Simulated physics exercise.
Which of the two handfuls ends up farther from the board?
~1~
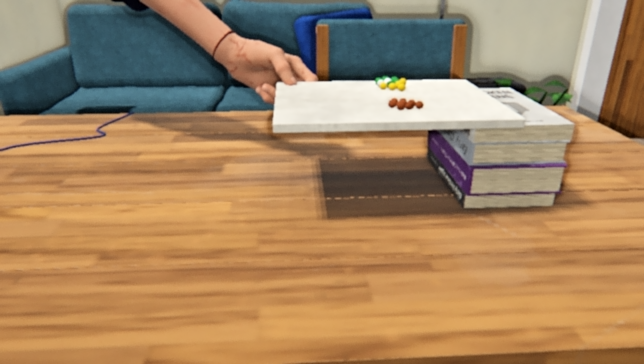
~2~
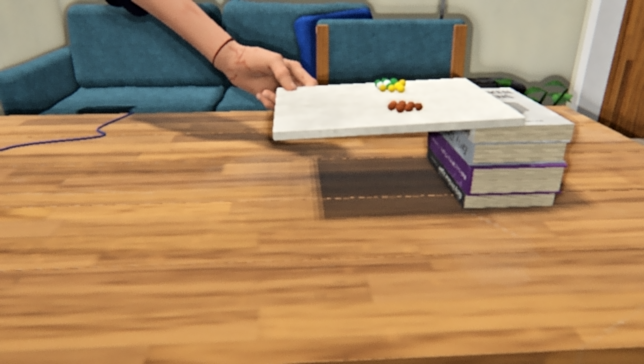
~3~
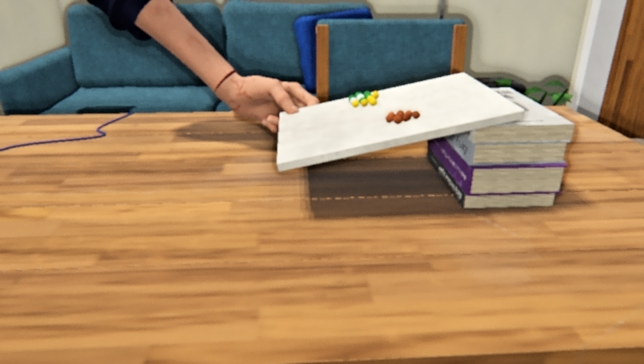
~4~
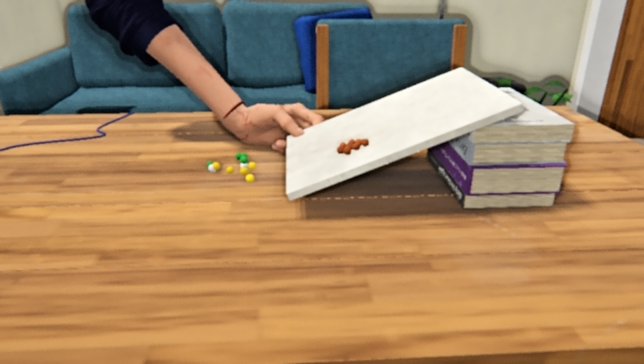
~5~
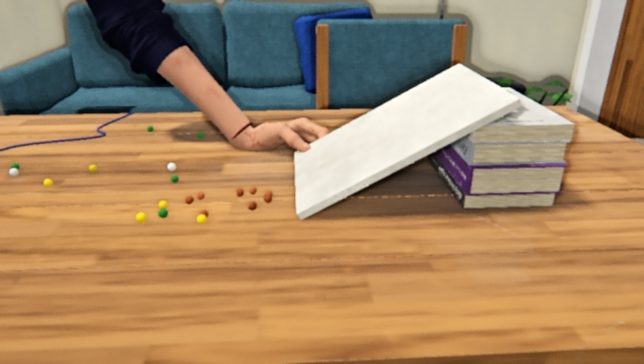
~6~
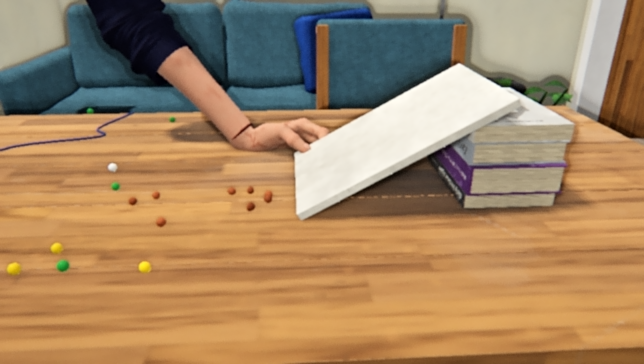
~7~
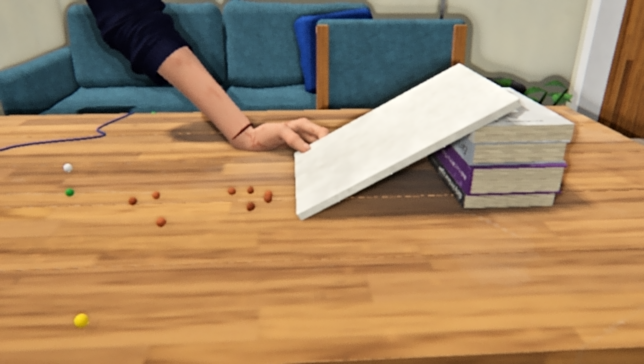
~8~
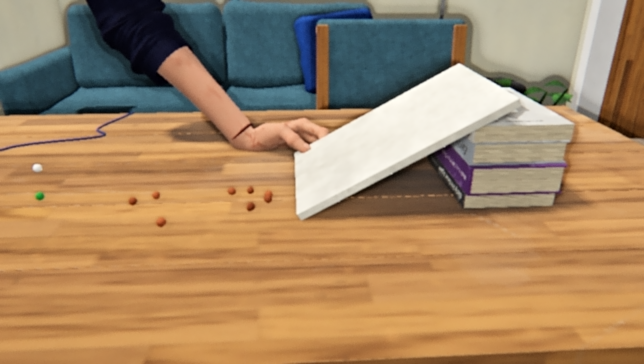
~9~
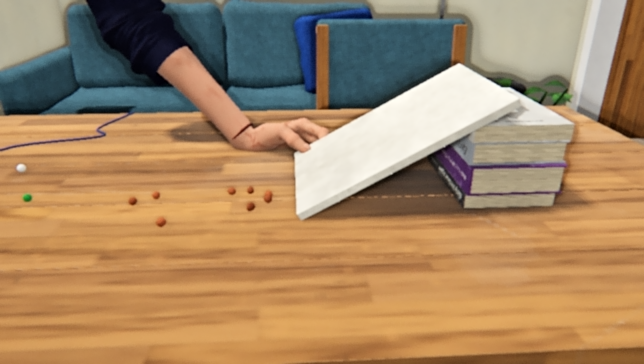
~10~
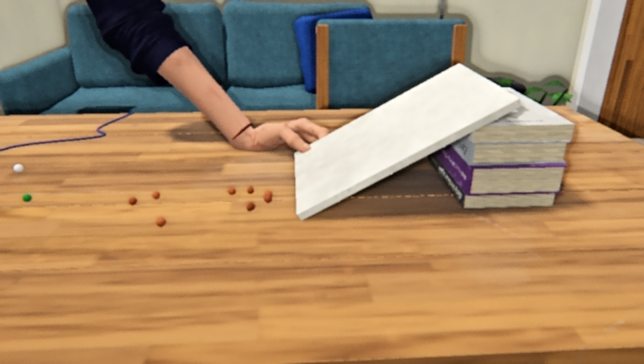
The far handful, the yellow, green and white balls, ends up farther out. The brown pieces stay closer to the board, while most of the others roll out of sight.
